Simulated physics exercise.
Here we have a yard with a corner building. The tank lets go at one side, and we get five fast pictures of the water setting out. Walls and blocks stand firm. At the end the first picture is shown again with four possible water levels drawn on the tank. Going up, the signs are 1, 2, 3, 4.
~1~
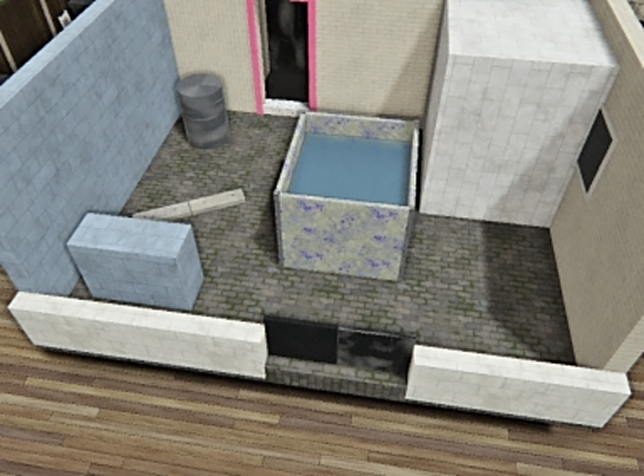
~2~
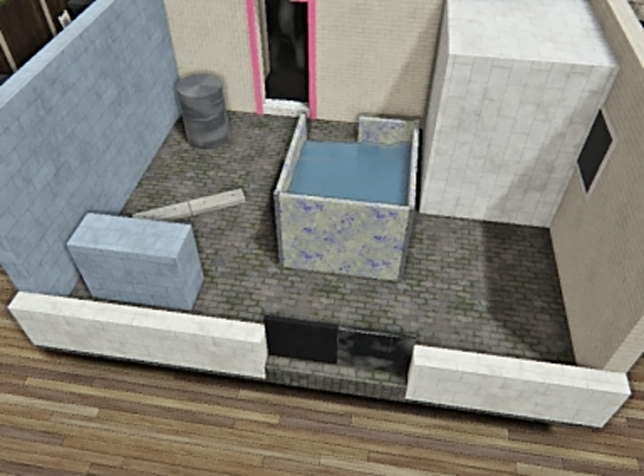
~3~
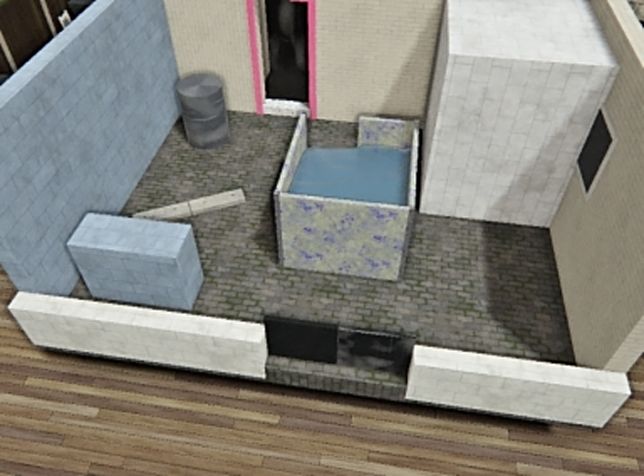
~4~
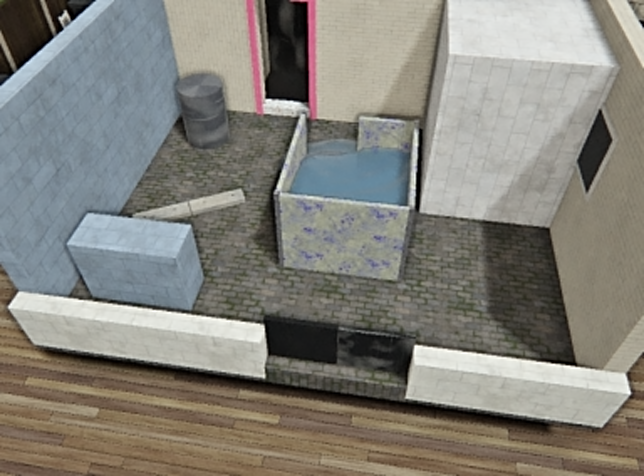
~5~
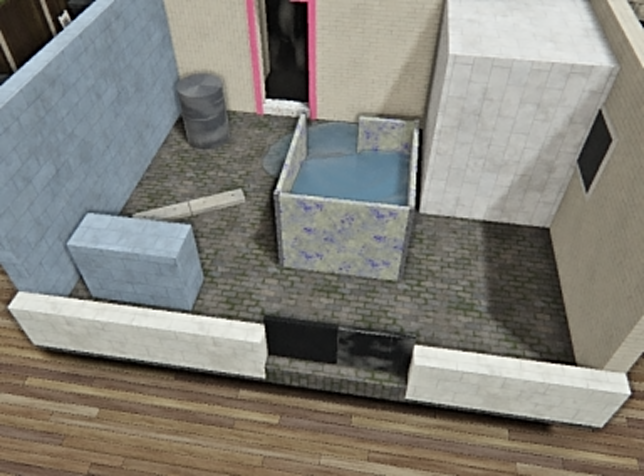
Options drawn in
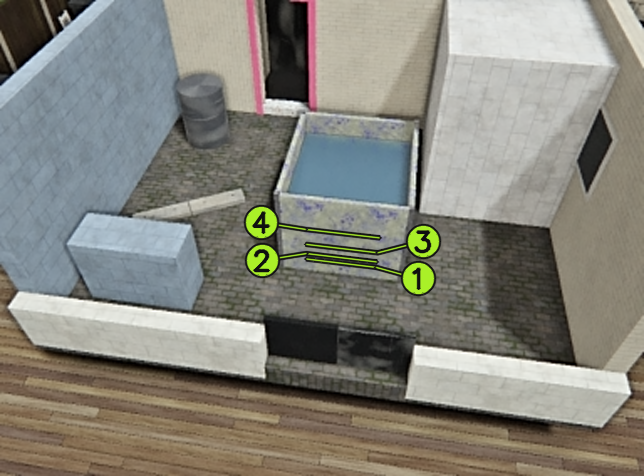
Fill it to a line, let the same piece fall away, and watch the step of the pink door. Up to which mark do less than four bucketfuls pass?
Choose 3.
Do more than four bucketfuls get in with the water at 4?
Yes, that goes wrong.
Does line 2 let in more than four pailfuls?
No, not at all.
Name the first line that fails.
It is 4.
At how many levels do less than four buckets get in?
Three of them.
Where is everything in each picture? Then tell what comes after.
Water in the tank at rest, its middle at (351, 173); foot of the pink doorway at (287, 116); shut gate at (339, 332), in the first frame.
Water covers 1 % of the ground, its front hidden from here, in the second frame.
Water covers 3 % of the ground, its front hidden from here, in the third frame.
Water covers 7 % of the ground, its front hidden from here, in the fourth frame.
Front seen at (284, 151), 13 % of the ground wet, in the fifth frame.
On the marked copy, 1 at (341, 263); 2 at (341, 257); 3 at (341, 248); 4 at (342, 233); from the bottom up 1, 2, 3, 4.
If 1 is chosen, nothing gets over.
If 2 is chosen, nothing gets over.
If 3 is chosen, a bucket or two gets in.
If 4 is chosen, about 9 bucketfuls get in.
